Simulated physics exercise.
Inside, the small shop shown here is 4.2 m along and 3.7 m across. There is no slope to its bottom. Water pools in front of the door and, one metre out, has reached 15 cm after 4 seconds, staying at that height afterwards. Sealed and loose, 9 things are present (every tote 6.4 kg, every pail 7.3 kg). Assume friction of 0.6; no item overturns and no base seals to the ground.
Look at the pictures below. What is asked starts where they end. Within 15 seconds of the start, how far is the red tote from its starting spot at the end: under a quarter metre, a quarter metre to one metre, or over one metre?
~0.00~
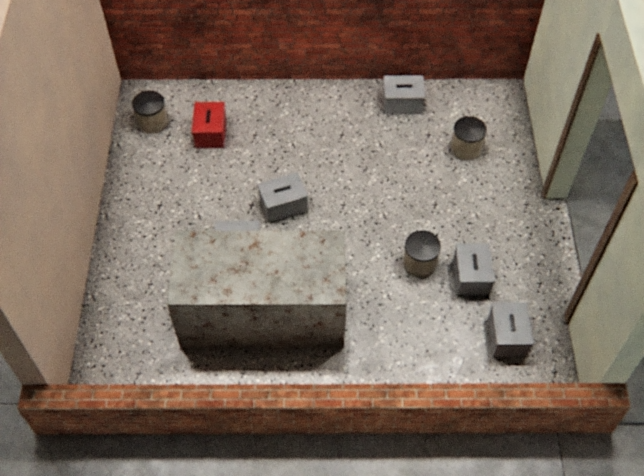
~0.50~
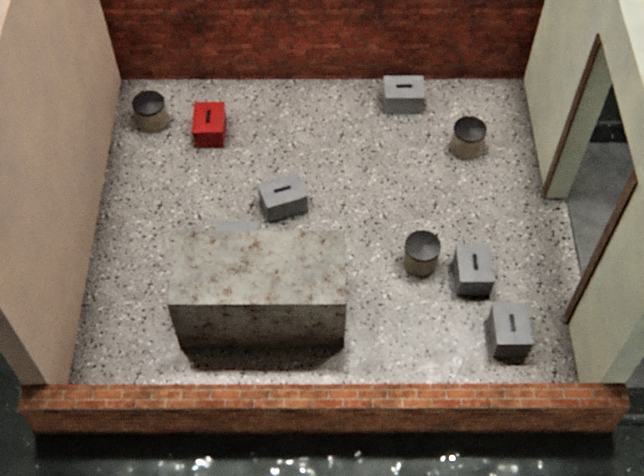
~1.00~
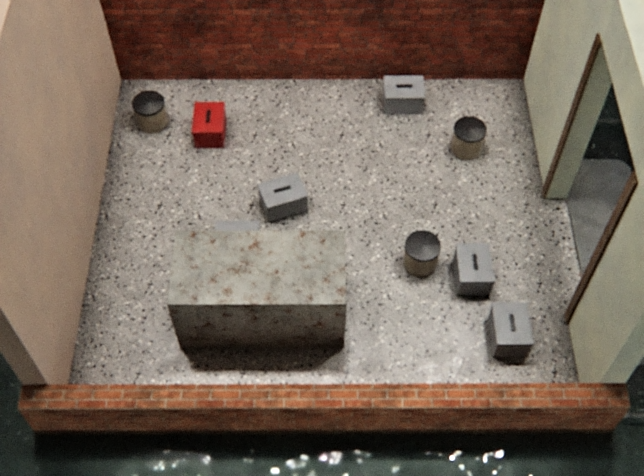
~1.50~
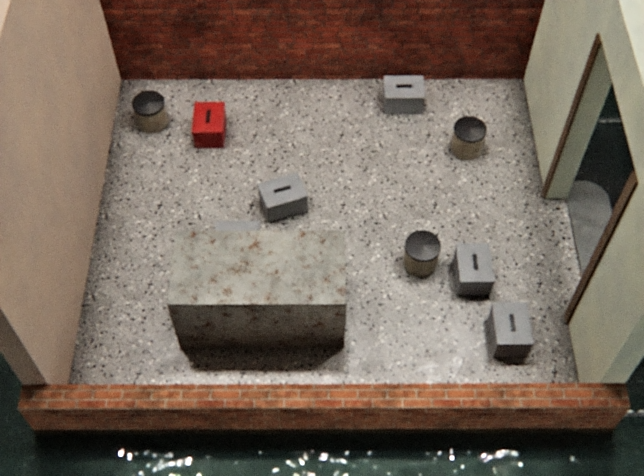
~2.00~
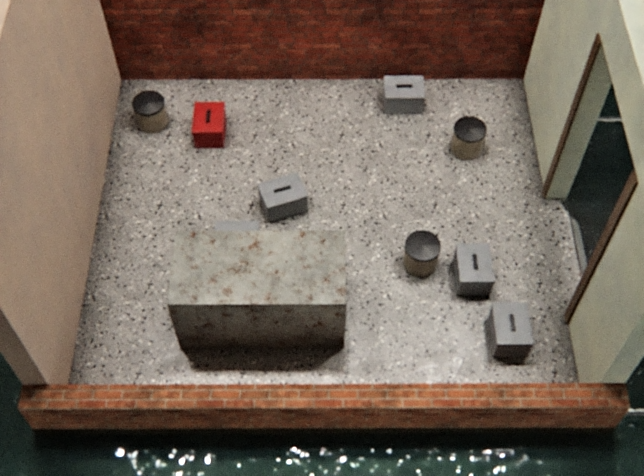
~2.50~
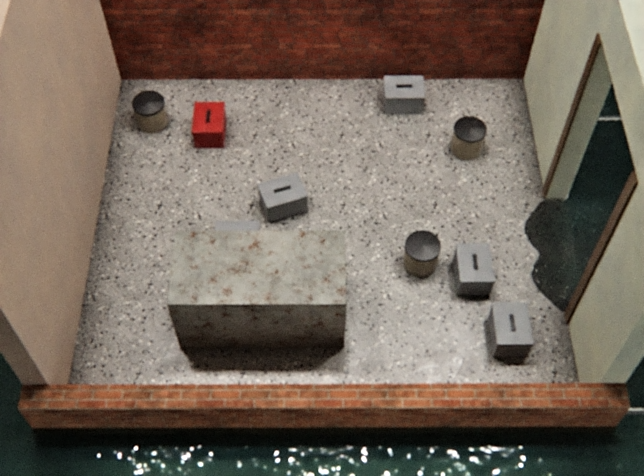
Distance covered: Large.
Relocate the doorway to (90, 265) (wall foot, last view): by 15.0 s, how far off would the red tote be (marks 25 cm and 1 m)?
So the red tote is basically unmoved by then.
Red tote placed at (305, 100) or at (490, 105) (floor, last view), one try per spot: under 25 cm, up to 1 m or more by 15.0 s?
Going in order, it gets pushed a long way and then it barely budges.
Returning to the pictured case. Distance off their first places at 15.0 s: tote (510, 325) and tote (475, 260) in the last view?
First 80 cm, then 300 cm.
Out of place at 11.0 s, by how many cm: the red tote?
About 50 cm.
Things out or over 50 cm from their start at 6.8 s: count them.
1 in all.
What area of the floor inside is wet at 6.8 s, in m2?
Close to 10.5 m2, I'd say.
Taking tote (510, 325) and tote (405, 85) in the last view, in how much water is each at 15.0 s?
First roughly 8 cm, second roughly 4 cm.
After 3.5 s the red tote is near (208, 117), 0.0 m from its start, aground; 0 afloat.
After 6.8 s the red tote is near (208, 117), 0.0 m from its start, aground; 1 afloat.
After 11.0 s the red tote is near (166, 140), 0.5 m from its start, afloat; 2 afloat.
After 15.0 s the red tote is near (146, 255), 1.7 m from its start, afloat; 6 afloat.
